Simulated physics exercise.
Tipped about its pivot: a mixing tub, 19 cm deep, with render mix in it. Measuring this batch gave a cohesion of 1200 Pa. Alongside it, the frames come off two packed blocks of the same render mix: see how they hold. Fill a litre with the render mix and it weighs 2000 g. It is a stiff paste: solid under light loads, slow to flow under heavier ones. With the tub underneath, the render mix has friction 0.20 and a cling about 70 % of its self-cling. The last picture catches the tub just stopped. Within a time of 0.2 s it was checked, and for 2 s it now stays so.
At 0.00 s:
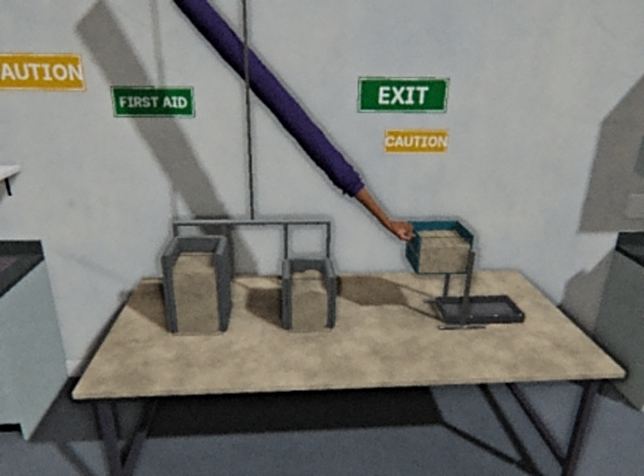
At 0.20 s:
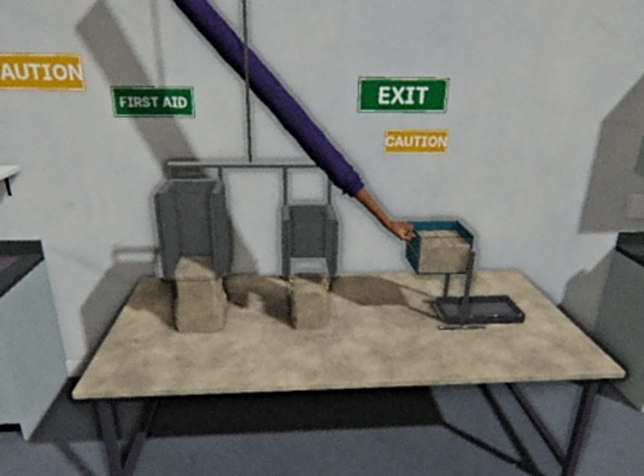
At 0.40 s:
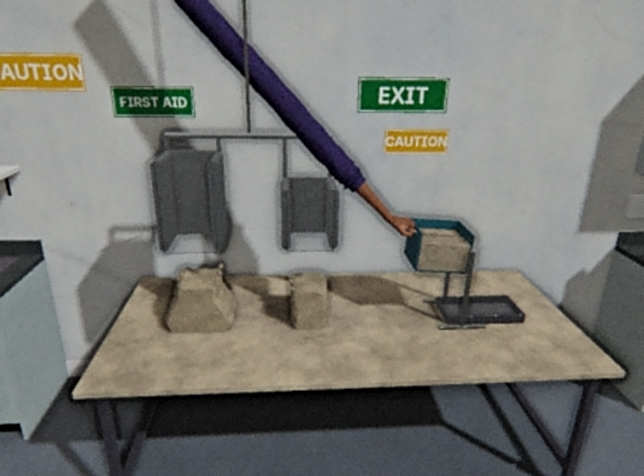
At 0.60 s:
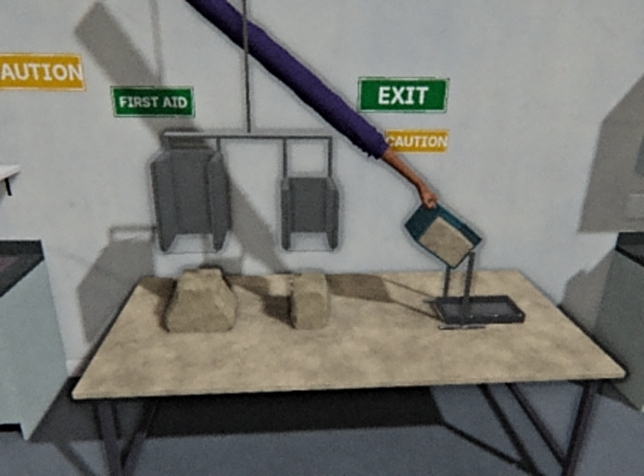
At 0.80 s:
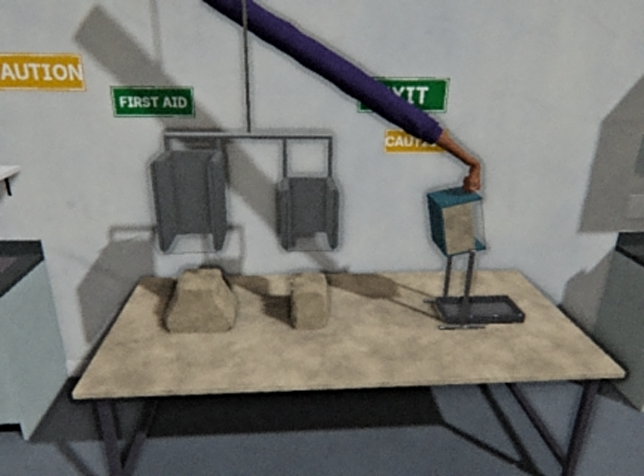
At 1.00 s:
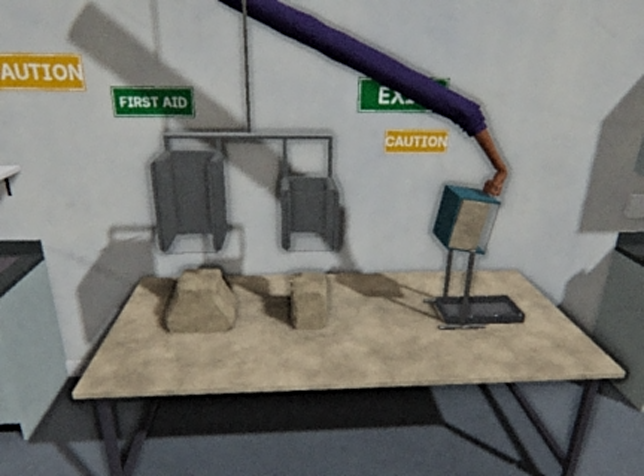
To begin with, two grey moulds rise off a pair of beige blocks on a table, and the taller left block slumps lower and wider while the right one keeps its shape. Then a purple-sleeved arm tips a teal tub rightward onto its side, the beige mix staying inside.
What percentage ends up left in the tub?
About 44 %.
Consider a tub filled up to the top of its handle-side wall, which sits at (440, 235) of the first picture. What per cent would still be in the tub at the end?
Close to 100 per cent would still be in the tub.
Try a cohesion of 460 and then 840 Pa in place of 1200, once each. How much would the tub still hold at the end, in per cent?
The answers, in order, are 35 % and 40 %.
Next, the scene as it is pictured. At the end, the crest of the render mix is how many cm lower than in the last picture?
Roughly 14 cm.
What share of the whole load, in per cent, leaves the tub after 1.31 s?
35 per cent.
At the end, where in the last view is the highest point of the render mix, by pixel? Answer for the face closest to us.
It ends up highest close to (472, 228).
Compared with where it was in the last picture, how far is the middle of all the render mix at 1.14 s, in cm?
About 3 cm.
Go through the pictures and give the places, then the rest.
The first picture shows handle-side rim at (421, 237), tilt 0 degrees; highest point of the render mix at (425, 247); test blocks 35 cm, 23 cm high (left to right).
The second picture shows handle-side rim at (421, 237), tilt 0 degrees; highest point of the render mix at (425, 247); test blocks 33 cm, 23 cm high (left to right).
The third picture shows handle-side rim at (423, 233), tilt 4 degrees; highest point of the render mix at (425, 243); test blocks 27 cm, 23 cm high (left to right).
The fourth picture shows handle-side rim at (443, 210), tilt 36 degrees; highest point of the render mix at (438, 220); test blocks 26 cm, 23 cm high (left to right).
The fifth picture shows handle-side rim at (482, 199), tilt 78 degrees; highest point of the render mix at (469, 203); test blocks 26 cm, 23 cm high (left to right).
The sixth picture shows handle-side rim at (500, 204), tilt 99 degrees; highest point of the render mix at (467, 201); test blocks 26 cm, 23 cm high (left to right).
By 1.14 s, the tub is at 99 degrees and holds 100 %.
By 1.31 s, the tub is at 99 degrees and holds 79 %.
By 1.48 s, the tub is at 99 degrees and holds 48 %.
By 1.65 s, the tub is at 99 degrees and holds 44 %.
By 3.00 s, at the end, the tub is at 99 degrees and holds 44 %.
